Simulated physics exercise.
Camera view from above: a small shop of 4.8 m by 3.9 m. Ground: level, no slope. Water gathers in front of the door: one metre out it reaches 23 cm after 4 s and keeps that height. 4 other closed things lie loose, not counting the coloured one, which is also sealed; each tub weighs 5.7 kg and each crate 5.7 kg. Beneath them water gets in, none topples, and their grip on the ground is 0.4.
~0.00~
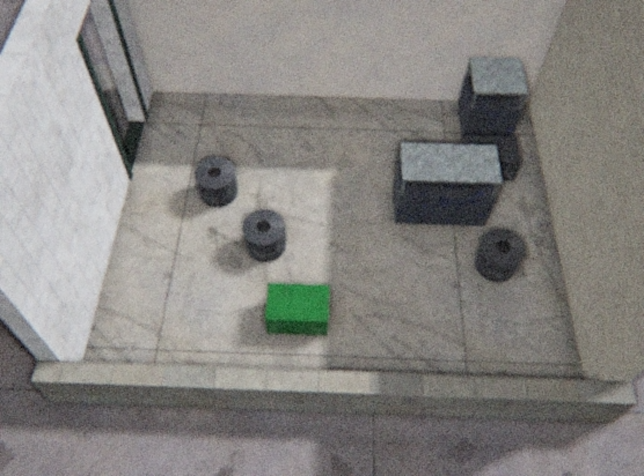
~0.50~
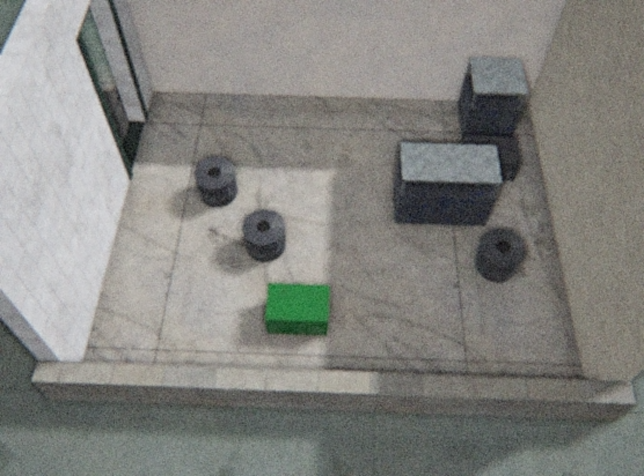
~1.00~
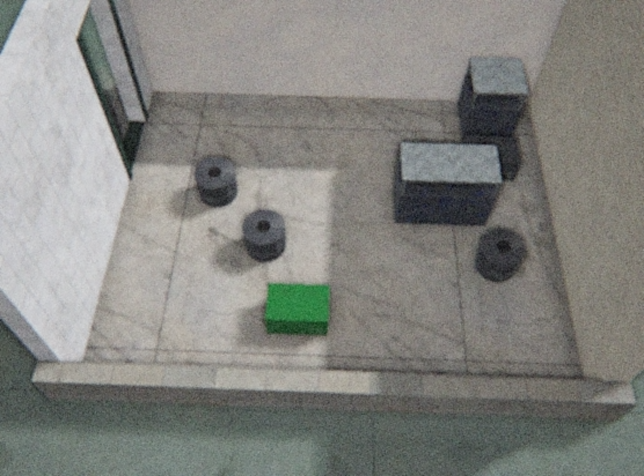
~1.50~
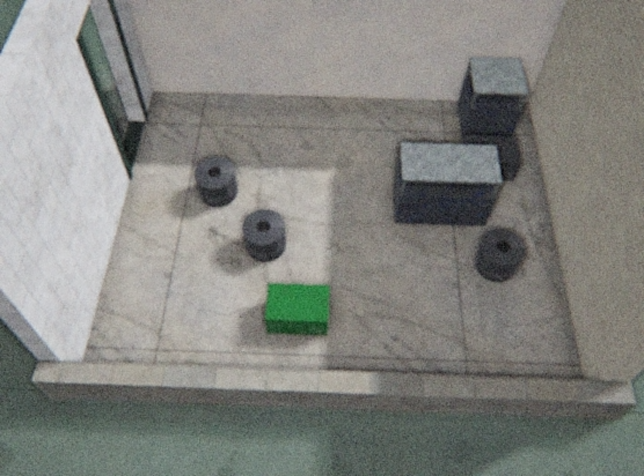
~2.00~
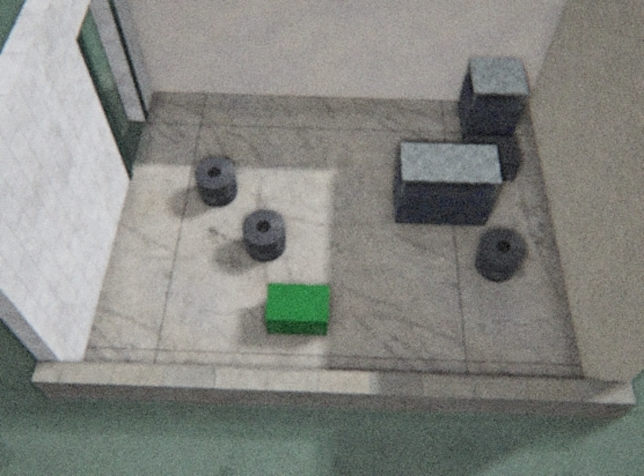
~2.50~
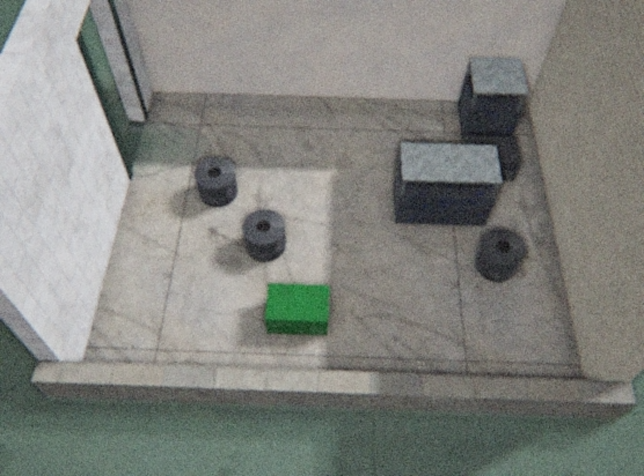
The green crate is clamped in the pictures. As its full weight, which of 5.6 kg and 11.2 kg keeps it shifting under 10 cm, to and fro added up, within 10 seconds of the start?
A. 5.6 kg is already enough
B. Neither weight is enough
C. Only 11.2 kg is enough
Option C: Only 11.2 kg is enough.
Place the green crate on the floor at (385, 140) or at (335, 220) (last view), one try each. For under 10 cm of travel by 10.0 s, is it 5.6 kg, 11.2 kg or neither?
Taking the two spots in turn, neither keeps it, then neither keeps it.
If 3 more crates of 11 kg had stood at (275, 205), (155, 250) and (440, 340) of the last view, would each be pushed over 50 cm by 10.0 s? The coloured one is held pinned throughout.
In the order given, beyond the mark, then within the mark, and last within the mark.
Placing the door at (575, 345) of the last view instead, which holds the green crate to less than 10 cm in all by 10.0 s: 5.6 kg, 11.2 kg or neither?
Then no option works.
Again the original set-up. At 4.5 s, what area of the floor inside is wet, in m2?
About 6.5 m2.
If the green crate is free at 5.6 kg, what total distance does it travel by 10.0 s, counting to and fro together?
Roughly 60 cm.
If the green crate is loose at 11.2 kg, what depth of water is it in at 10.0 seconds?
Depth: Approx. 3 cm.
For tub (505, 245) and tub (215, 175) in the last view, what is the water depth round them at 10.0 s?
Depths: Near 8 cm, then near 8 cm.
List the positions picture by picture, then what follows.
The green crate at (298, 302), on the bottom; water covers 0.0 m2; 0 of 5 have shifted, in the first frame.
The green crate at (298, 302) rests on the ground; 0.0 m2 under water; 0 of 5 have shifted, in the second frame.
The green crate at (298, 302) rests on the ground; 0.0 m2 under water; 0 of 5 have shifted, in the third frame.
The green crate at (298, 302) rests on the ground; 0.0 m2 under water; 0 of 5 have shifted, in the fourth frame.
The green crate at (298, 302), on the bottom; 0.0 m2 under water; 0 of 5 have shifted, in the fifth frame.
The green crate at (298, 302) rests on the ground; 0.5 m2 under water; 0 of 5 have shifted, in the sixth frame.
After 3.5 s the green crate would be 0 cm from its start with 5.6 kg and 0 cm from its start with 11.2 kg; 0 cm of water round it then.
After 4.5 s the green crate would be 0 cm from its start with 5.6 kg and 0 cm from its start with 11.2 kg; 0 cm of water round it then.
After 7.0 s the green crate would be 5 cm from its start with 5.6 kg and 0 cm from its start with 11.2 kg; 1 cm of water round it then.
After 10.0 s the green crate would be 54 cm from its start with 5.6 kg and 0 cm from its start with 11.2 kg; 3 cm of water round it then.
